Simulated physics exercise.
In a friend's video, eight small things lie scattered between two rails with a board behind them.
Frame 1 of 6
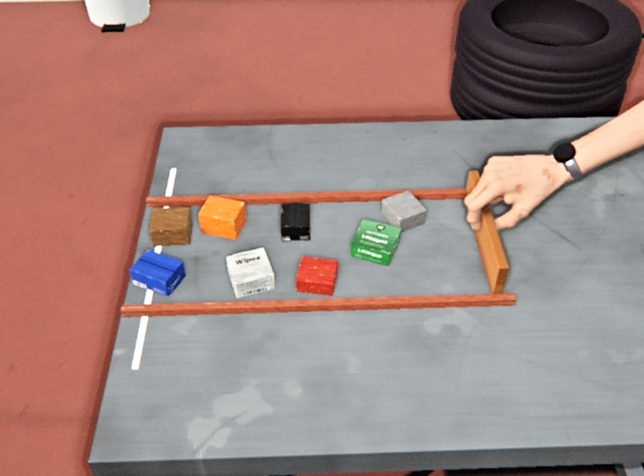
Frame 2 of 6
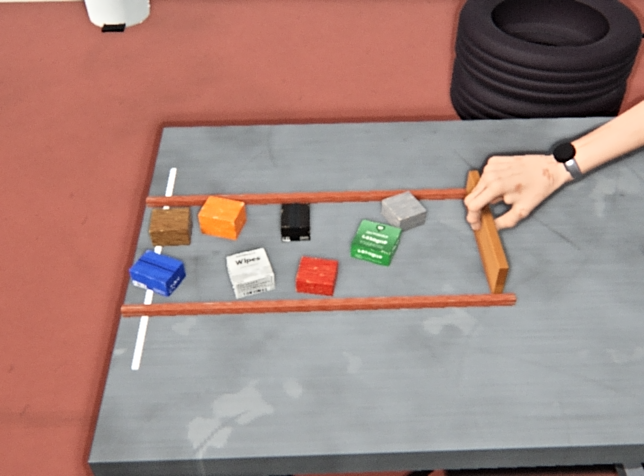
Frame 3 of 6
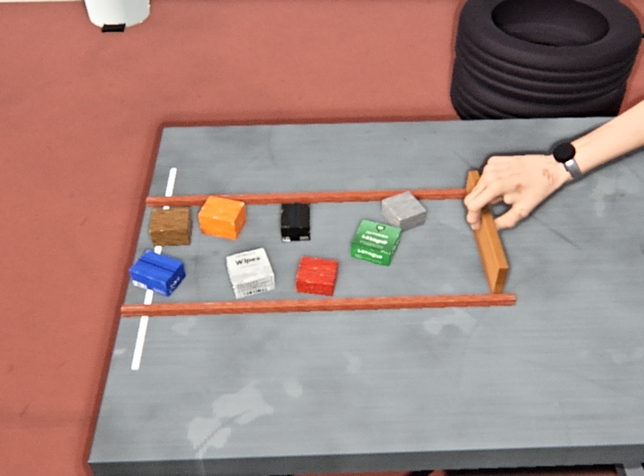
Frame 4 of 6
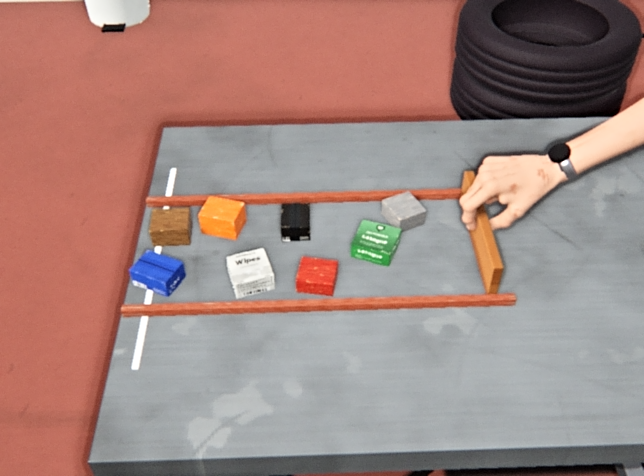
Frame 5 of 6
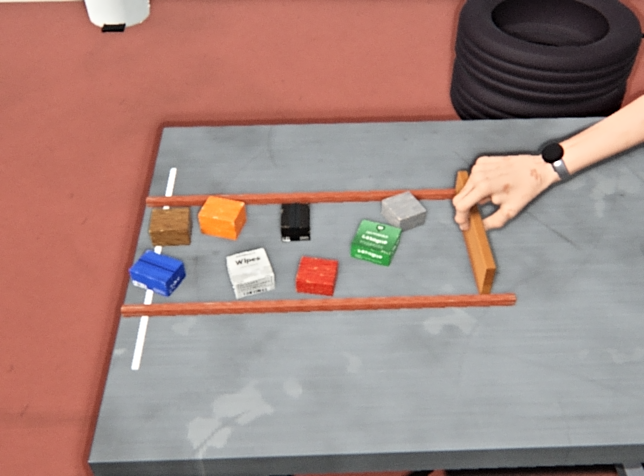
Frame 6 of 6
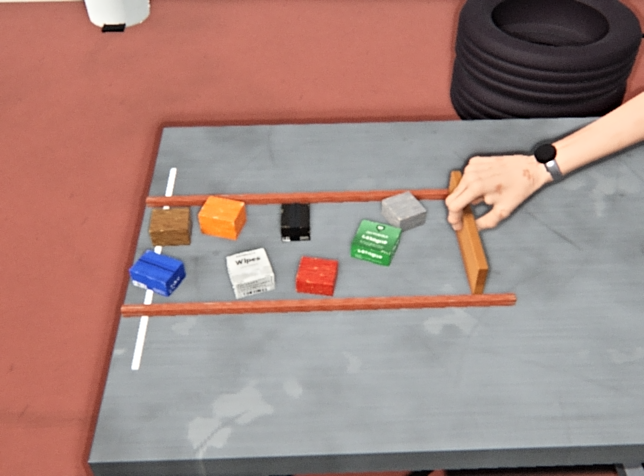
The clip shows eight small objects, including blue, orange and green ones, scattered between two rails on a grey table; a hand holds a wooden board still at the right, then slides it slightly left while the objects stay still.
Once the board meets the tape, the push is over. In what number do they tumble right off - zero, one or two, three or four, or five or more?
Five or more tumble off.
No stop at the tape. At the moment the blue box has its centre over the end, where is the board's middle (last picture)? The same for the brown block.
Around (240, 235) first and around (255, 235) second.
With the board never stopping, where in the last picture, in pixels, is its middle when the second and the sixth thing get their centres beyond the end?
It sits near (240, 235), and then near (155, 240).
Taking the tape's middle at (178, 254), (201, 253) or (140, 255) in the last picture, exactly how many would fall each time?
It would be 5, 3 and 8.
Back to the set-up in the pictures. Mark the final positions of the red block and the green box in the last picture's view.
Listed as asked: First (131, 284), and then (135, 252).
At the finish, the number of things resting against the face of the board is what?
It's 3.
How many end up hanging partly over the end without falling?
I get 3.
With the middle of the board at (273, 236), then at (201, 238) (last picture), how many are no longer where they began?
At the first spot 7, then 8.
Soon after, none off yet; blue box at rest near (158, 273); brown block at rest near (172, 227); orange block at rest near (223, 218).
In the end, the number that fall off is five or more; gone, black box, white box, orange block, brown block and blue box.
